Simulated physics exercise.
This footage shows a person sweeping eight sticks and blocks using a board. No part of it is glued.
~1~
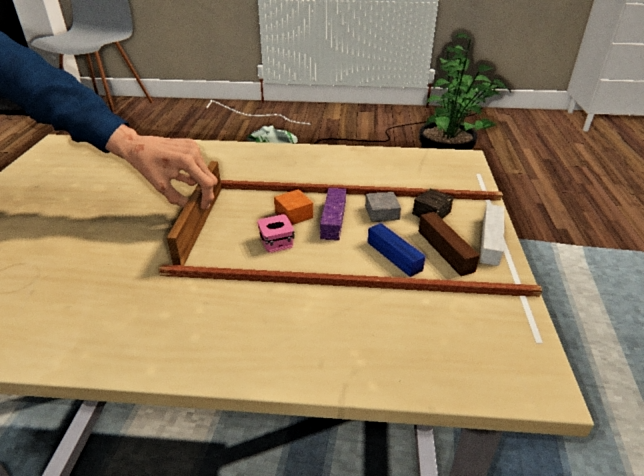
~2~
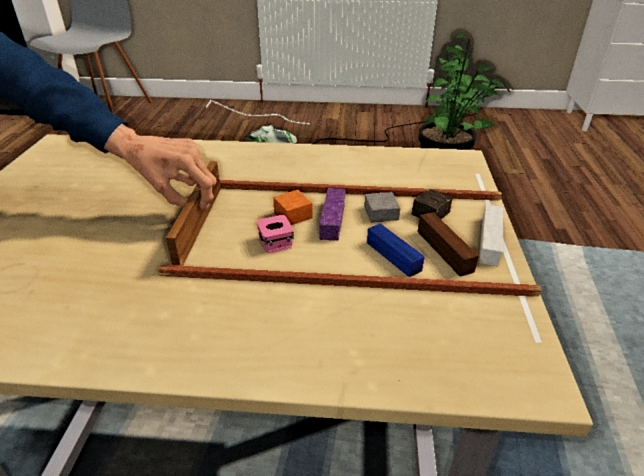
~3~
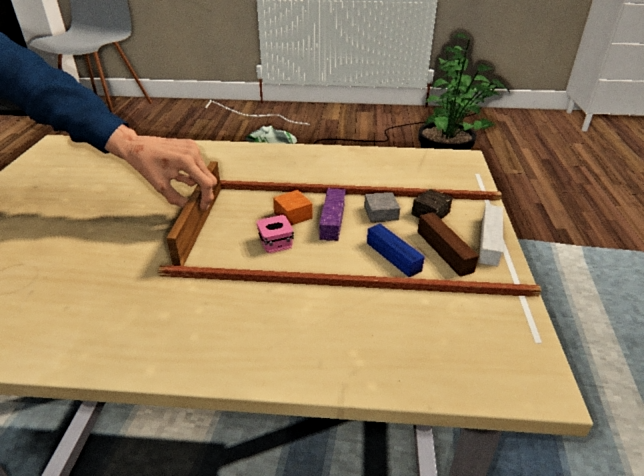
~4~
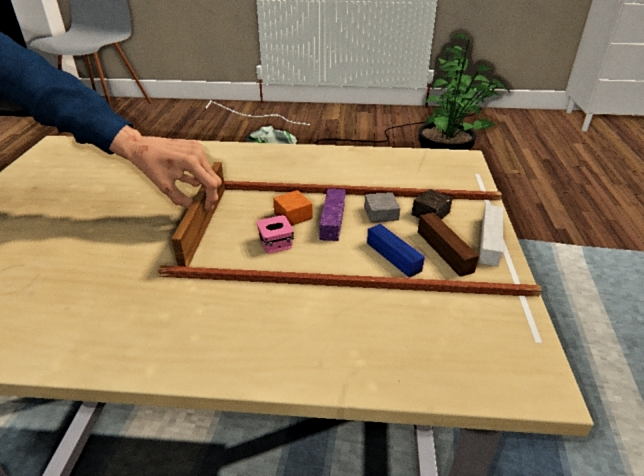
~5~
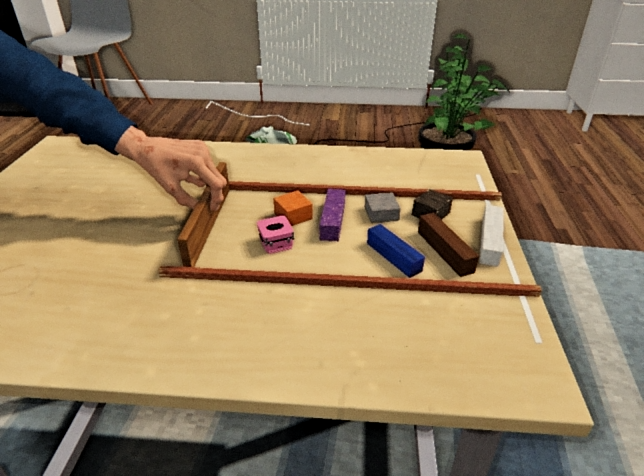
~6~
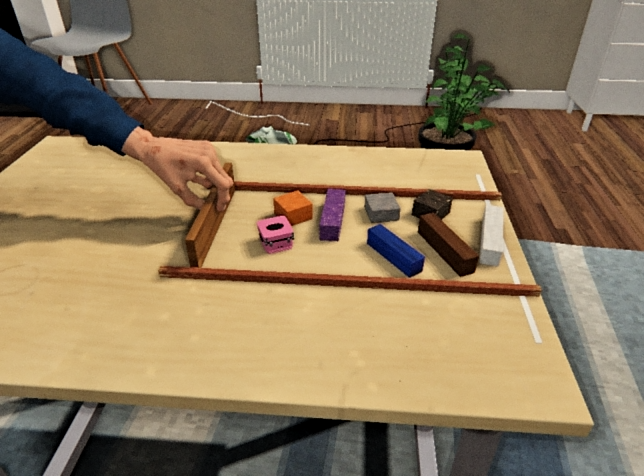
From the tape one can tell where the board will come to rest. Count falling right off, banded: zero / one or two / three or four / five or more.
Band: Five or more.
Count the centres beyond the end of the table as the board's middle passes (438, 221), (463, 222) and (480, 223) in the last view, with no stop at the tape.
Respectively 2, 4 and 5.
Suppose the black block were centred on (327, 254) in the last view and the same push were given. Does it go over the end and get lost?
Result: The black block remains aboard.
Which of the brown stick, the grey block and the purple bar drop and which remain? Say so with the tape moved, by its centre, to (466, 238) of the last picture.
The brown stick topples off, the grey block topples off, and the purple bar stays put.
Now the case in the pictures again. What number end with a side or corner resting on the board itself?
I count 2 of them.
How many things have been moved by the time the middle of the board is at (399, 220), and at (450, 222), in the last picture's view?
In order, the tallies are 8 and 8.
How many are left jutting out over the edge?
The answer comes to 2.
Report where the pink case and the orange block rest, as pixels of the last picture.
Middles: Around (524, 249) and around (514, 222).
Soon after, none off yet; white bar at rest near (492, 234); brown stick at rest near (446, 243); black block at rest near (432, 207).
Then, none off yet; white bar moved a little near (514, 238); brown stick moved a little near (491, 247); black block moved well along near (498, 206).
At rest, the number that fall off is five or more; fallen, purple bar, grey block, blue stick, black block, brown stick and white bar.
